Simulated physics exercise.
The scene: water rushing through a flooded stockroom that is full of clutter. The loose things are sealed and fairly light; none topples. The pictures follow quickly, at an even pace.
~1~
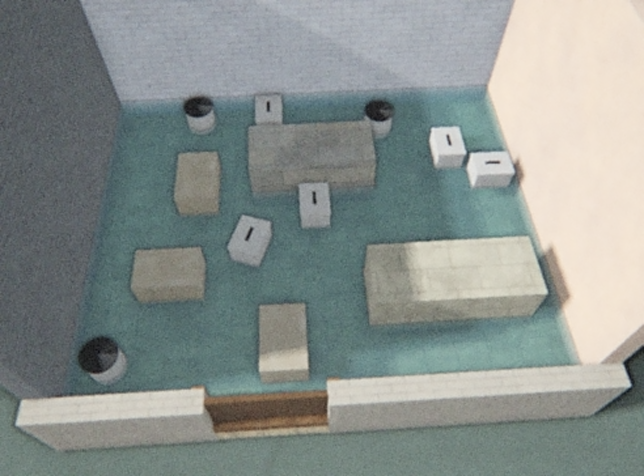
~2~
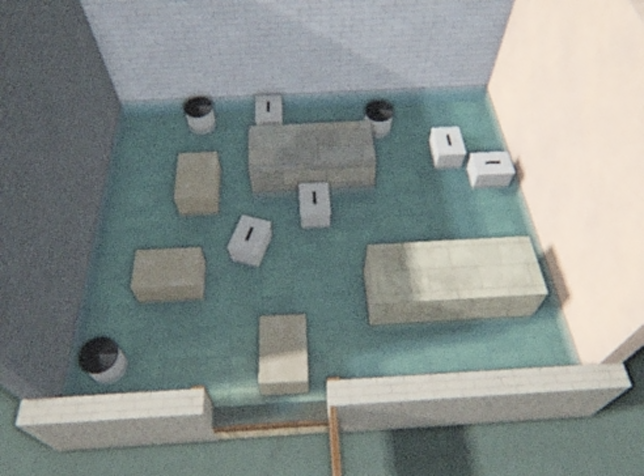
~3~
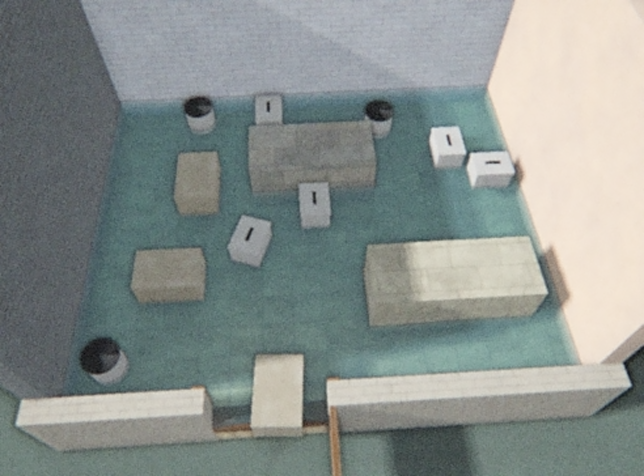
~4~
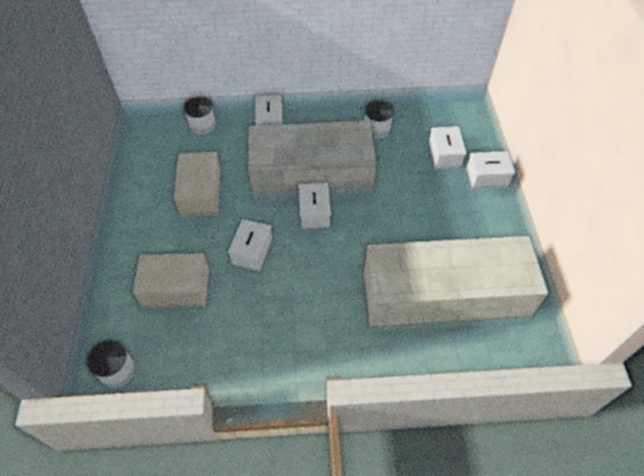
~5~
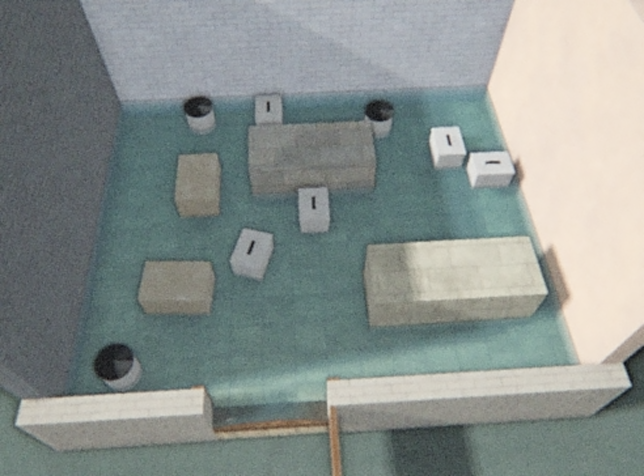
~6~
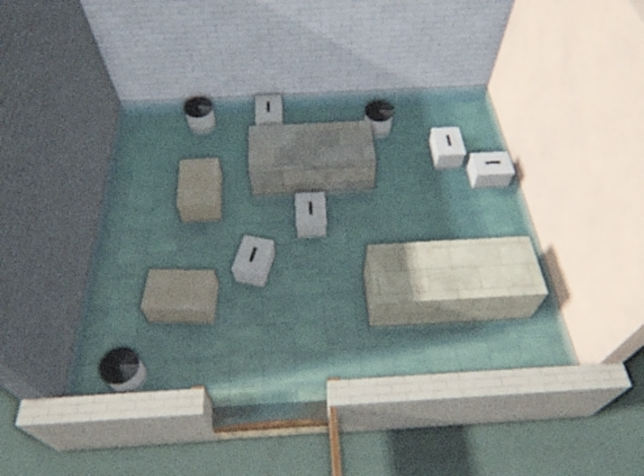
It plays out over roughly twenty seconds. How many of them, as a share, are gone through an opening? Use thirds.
That comes to between one and two thirds.
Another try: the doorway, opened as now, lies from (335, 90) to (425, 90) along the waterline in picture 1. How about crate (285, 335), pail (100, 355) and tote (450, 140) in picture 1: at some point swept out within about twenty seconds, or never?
As listed: Kept in, still in, out.
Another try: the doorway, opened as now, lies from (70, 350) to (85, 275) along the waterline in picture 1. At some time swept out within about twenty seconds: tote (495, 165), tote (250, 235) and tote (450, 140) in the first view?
As listed: Kept in, out, left behind.
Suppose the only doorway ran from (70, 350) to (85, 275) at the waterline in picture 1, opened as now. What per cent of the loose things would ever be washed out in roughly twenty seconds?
Some 70 per cent.
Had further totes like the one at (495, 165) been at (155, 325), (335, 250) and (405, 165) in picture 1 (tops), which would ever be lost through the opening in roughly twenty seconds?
One after the other: Through, washed out, still in.
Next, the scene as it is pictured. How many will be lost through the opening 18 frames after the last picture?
The number is 4.
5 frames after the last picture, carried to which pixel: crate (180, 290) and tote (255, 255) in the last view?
Close to (198, 342) and (254, 311).
A moment on, 1 of 11 are out; 10 afloat.
Next, 4 of 11 are out; 7 afloat.
Later, 6 of 11 are out; 5 afloat.
In the end, 6 of 11 are out; 5 afloat.
